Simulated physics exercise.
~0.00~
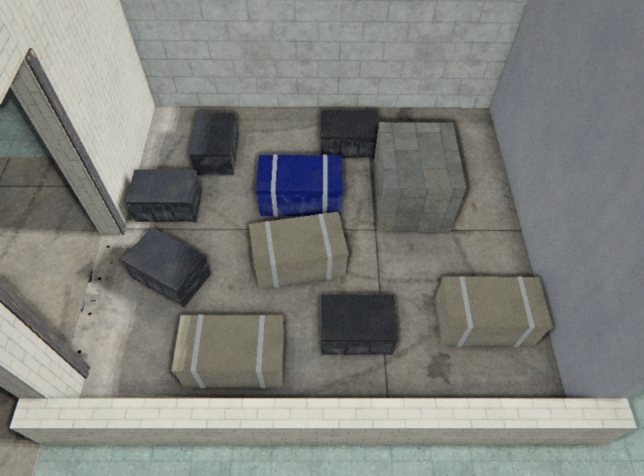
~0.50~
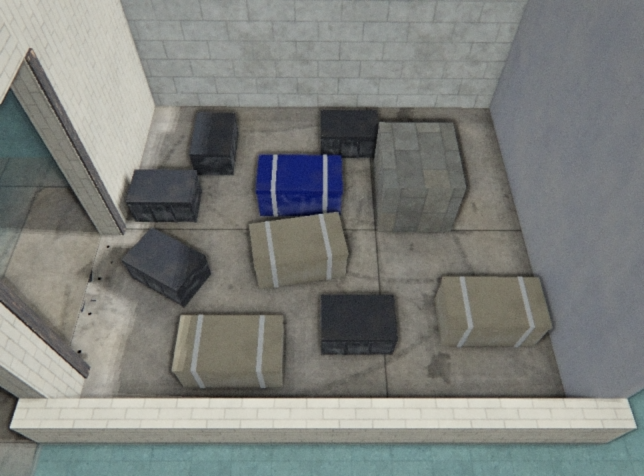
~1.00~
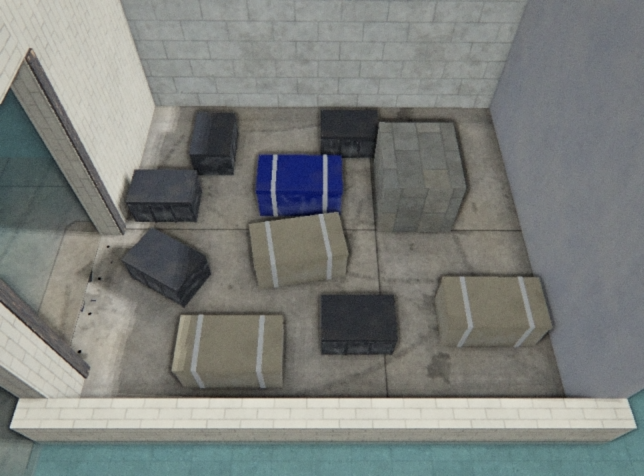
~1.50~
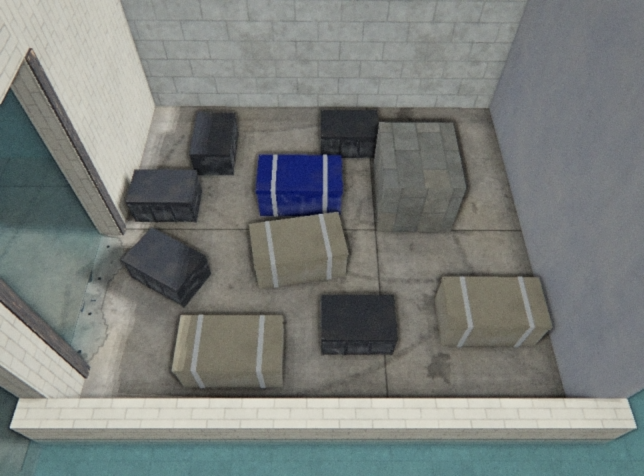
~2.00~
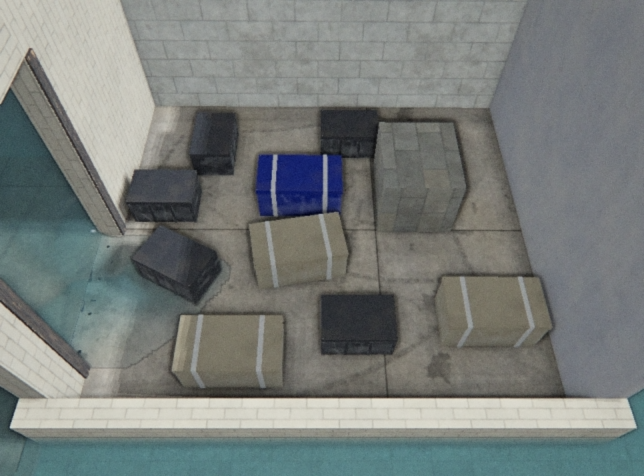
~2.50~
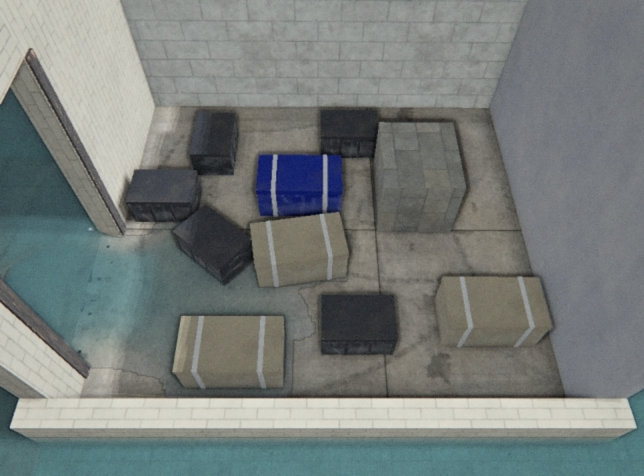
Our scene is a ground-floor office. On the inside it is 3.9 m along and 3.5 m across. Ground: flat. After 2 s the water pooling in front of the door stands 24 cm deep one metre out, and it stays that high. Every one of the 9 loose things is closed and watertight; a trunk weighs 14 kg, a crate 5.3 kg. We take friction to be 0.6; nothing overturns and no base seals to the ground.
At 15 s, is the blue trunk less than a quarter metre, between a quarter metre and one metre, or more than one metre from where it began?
It's going to make a modest move.
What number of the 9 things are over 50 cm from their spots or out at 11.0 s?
The answer is 8.
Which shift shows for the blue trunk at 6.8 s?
Displacement by then near 100 cm.
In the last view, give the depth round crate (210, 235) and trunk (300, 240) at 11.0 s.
First roughly 9 cm, second roughly 15 cm.
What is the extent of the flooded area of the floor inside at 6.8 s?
Around 12 m2 of it.
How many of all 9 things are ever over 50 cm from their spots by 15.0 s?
That comes to 9.
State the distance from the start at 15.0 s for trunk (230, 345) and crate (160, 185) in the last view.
In turn: 150 cm, 60 cm.
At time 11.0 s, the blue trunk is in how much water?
14 cm, roughly.
After 3.5 s the blue trunk is near (317, 157), 0.3 m from its start, aground; 2 afloat.
After 6.8 s the blue trunk is near (283, 96), 1.1 m from its start, afloat; 7 afloat.
After 11.0 s the blue trunk is near (161, 188), 1.3 m from its start, afloat; 9 afloat.
After 15.0 s the blue trunk is near (299, 203), 0.5 m from its start, afloat; 9 afloat.
